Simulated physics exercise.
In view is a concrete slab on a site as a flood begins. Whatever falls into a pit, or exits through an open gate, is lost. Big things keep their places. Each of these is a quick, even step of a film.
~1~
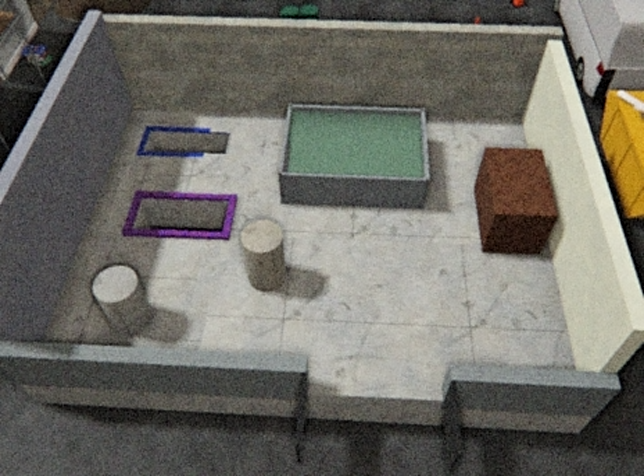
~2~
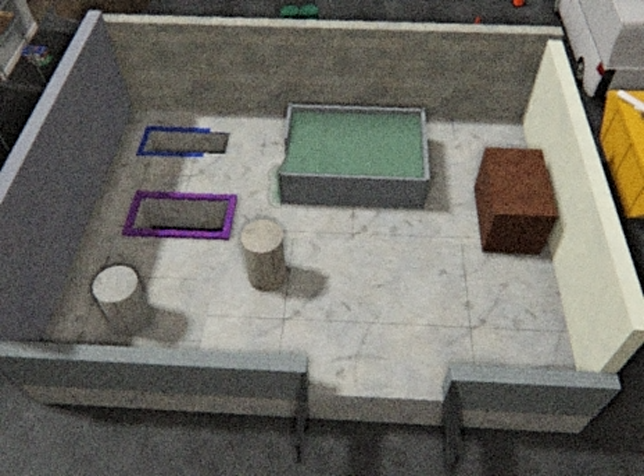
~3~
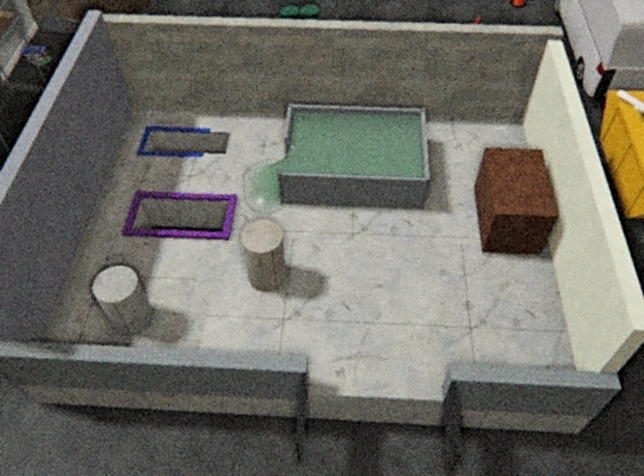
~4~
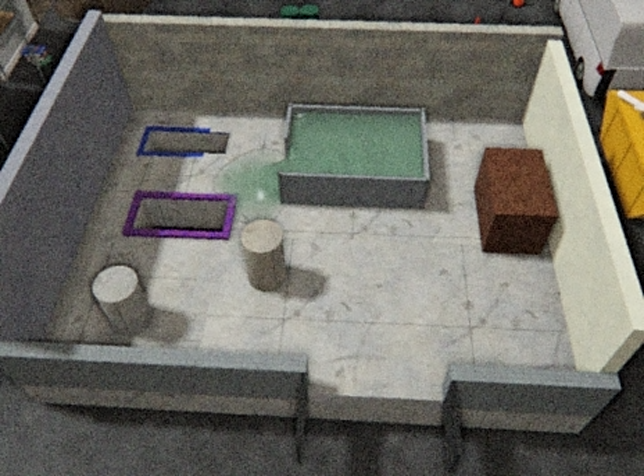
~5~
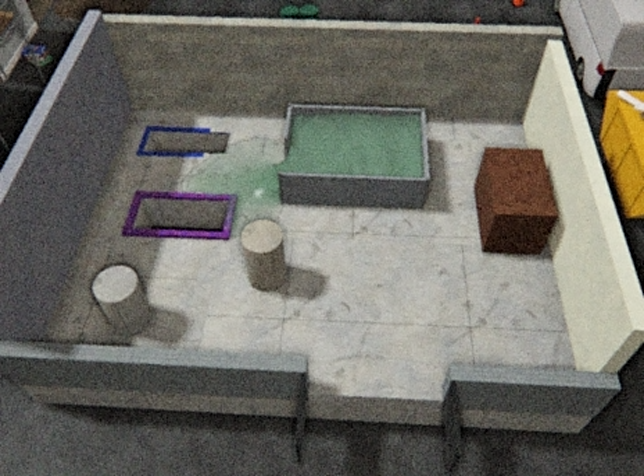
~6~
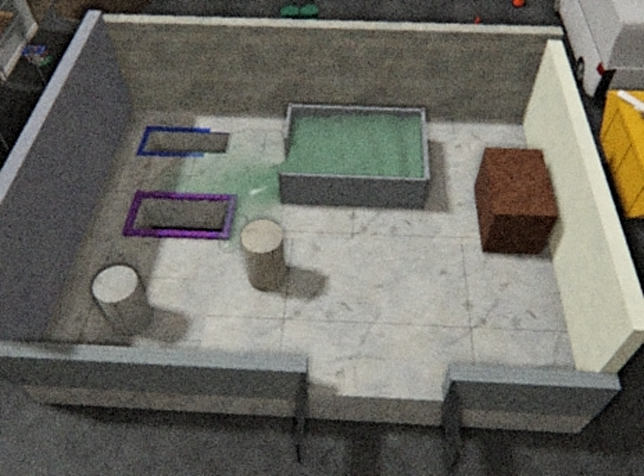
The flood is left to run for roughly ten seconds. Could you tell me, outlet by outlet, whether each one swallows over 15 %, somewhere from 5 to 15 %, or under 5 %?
Sure: The gate swallows under 5 %, the blue pit swallows over 15 %, the purple pit swallows over 15 %.
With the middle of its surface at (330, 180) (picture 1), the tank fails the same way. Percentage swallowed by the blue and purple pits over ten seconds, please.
After ten seconds: Blue pit at 10 percent, purple pit at 40 percent.
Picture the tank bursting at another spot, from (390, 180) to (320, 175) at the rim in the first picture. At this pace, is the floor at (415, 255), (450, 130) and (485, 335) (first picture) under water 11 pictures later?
Going point by point: Waterlogged, left unwetted, waterlogged.
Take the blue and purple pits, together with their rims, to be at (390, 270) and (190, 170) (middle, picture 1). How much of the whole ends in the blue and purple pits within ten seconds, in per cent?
The blue pit takes around 2 percent, while the purple pit takes around 25 percent.
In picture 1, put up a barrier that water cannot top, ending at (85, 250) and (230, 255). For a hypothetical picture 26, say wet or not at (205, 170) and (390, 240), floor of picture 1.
Swamped, then spared.
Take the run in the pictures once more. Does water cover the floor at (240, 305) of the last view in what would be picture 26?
That place: Swamped.
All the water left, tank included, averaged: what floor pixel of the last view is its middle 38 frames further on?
At roughly (262, 198).
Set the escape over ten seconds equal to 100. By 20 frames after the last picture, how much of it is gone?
Close to 50 per cent.
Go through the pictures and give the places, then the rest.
In the first frame, still water in the tank at (355, 143).
In the second frame, water pours out at (286, 176) and has run to (277, 204).
In the third frame, water pours out at (286, 176) and has run to (251, 171).
In the fourth frame, water pours out at (286, 177) and has run to (219, 179).
In the fifth frame, water pours out at (286, 177) and has run to (187, 186).
In the sixth frame, water pours out at (286, 176) and has run to (154, 192).
A moment on, water covers 15 % of the floor; the gate 0 %, the blue pit 2 %, the purple pit 4 %.
Next, water covers 25 % of the floor; the gate 0 %, the blue pit 5 %, the purple pit 9 %.
Then, water covers 35 % of the floor; the gate 0 %, the blue pit 10 %, the purple pit 13 %.
Later, water covers 45 % of the floor; the gate 0 %, the blue pit 18 %, the purple pit 17 %.
In the end, water covers 65 % of the floor; the gate 0 %, the blue pit 27 %, the purple pit 18 %.
